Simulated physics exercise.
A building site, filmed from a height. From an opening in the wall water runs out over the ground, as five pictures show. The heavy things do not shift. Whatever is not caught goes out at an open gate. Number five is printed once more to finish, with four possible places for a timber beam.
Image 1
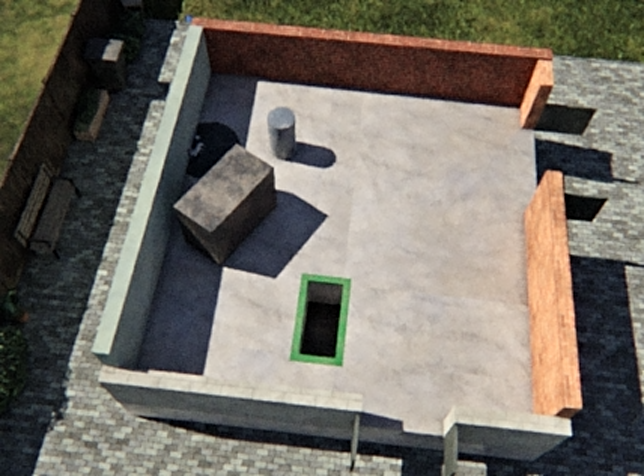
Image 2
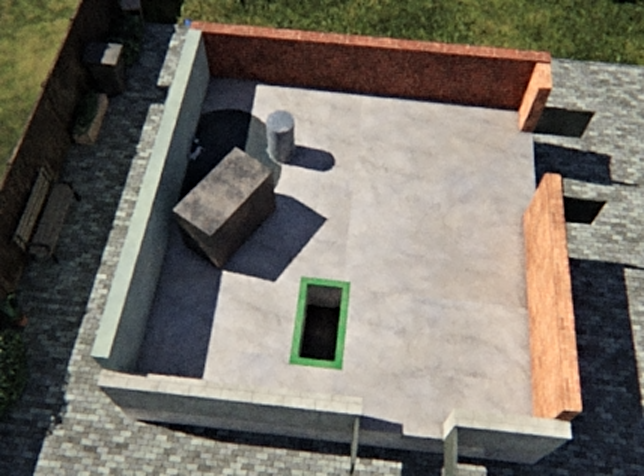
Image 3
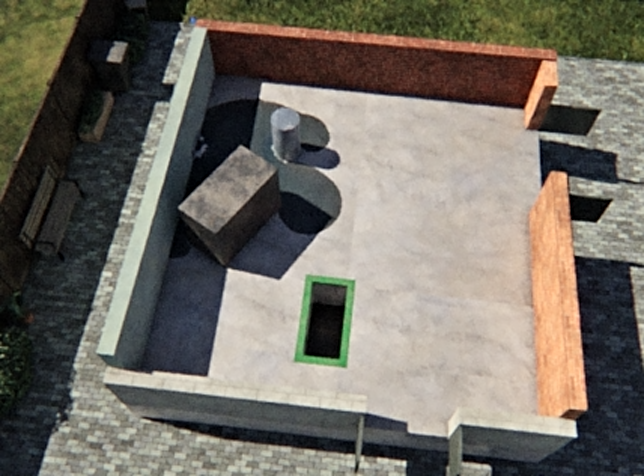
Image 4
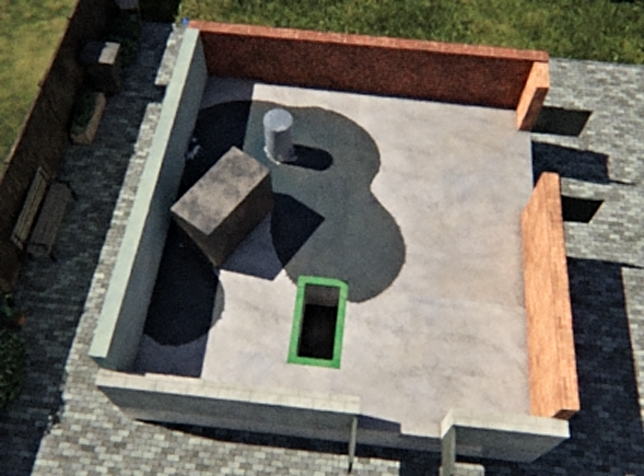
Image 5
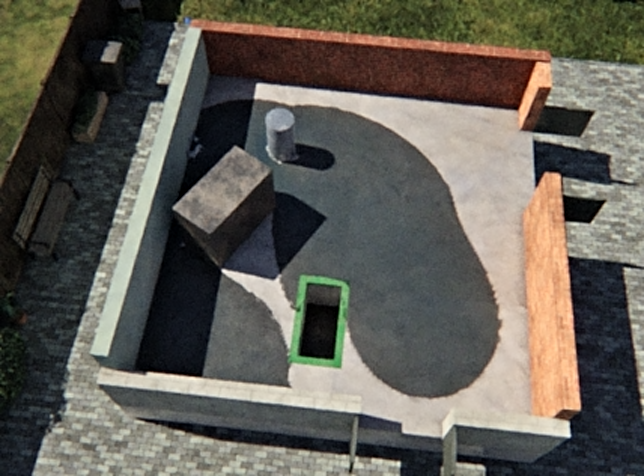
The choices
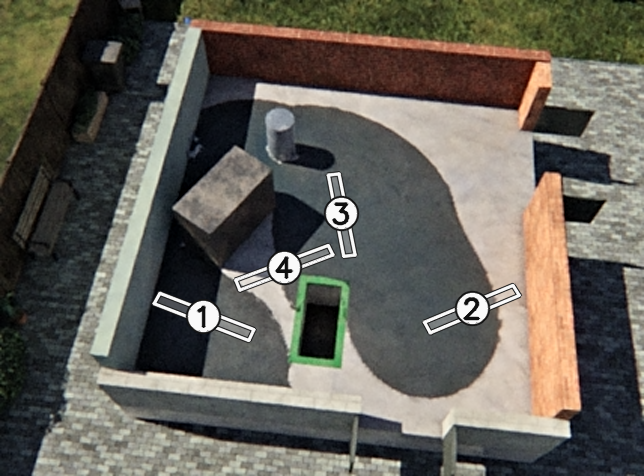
Dark water spreading from the upper left across a walled concrete floor, passing around a block and cylinder and reaching a green-edged pit.
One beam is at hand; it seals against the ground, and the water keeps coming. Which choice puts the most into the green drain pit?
The answer is place 3.
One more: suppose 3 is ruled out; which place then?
1.
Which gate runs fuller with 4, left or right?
The left one.
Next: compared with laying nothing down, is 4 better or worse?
It is worse.
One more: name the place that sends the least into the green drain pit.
4 it is.
On the marked copy, 1 from (157, 298) to (251, 335); 2 from (427, 327) to (516, 290); 3 from (333, 174) to (349, 255); 4 from (237, 285) to (330, 250).
Choosing 1, about 30 % of the stream goes into the green drain pit, about 69 % out by the gates.
Choosing 2, about 12 % of the stream goes into the green drain pit, about 85 % out by the gates.
Choosing 3, about 40 % of the stream goes into the green drain pit, about 56 % out by the gates.
Choosing 4, about 4 % of the stream goes into the green drain pit, about 94 % out by the gates.
